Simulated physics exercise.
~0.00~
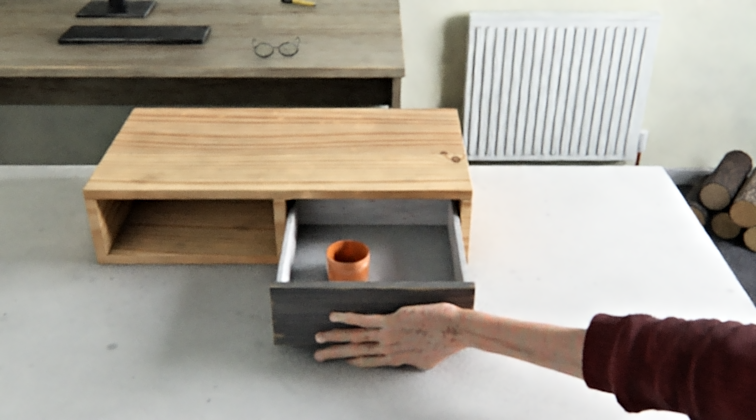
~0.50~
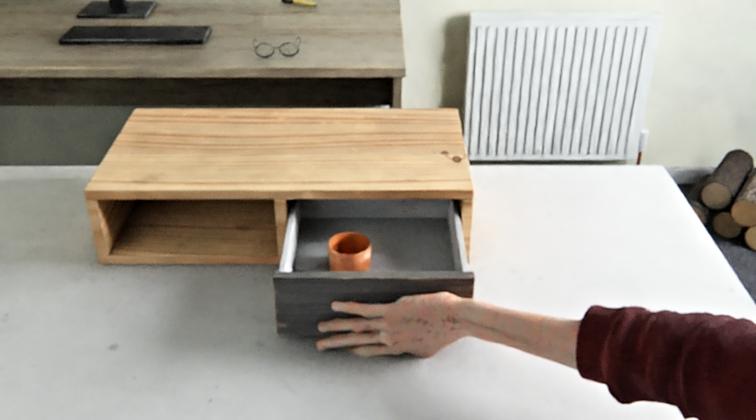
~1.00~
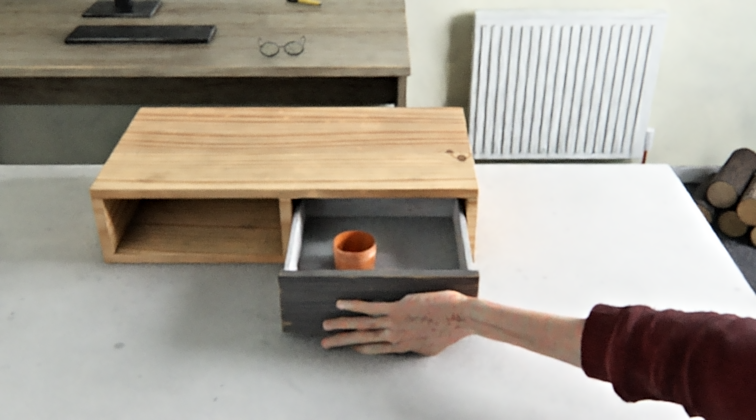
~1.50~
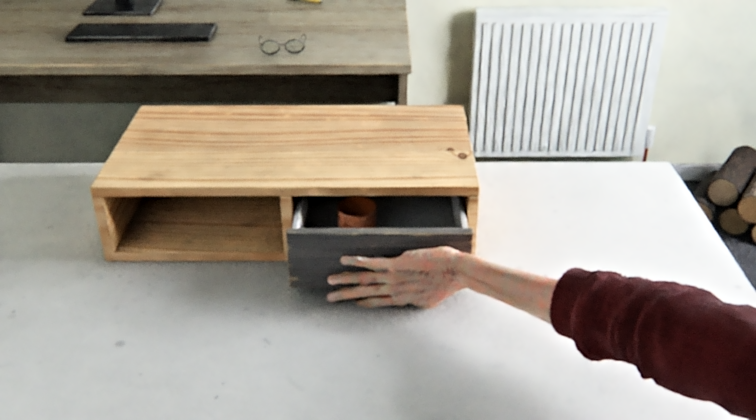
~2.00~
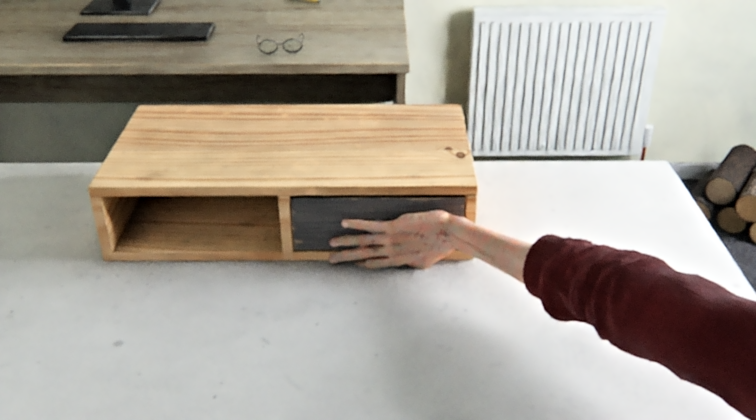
On a pale tabletop in a room, seen from the front and slightly above by a gently swaying camera, sits a low wooden cabinet with an open compartment on the left and a grey drawer pulled out on the right. A small orange cup stands inside the drawer, while a desk with glasses, a white radiator and stacked logs are visible behind. A hand in a dark red sleeve rests against the drawer front, then pushes it inward. The cup travels back with the drawer and slips beneath the cabinet top. Finally the drawer is fully closed, the cup hidden, and the hand still on its front.
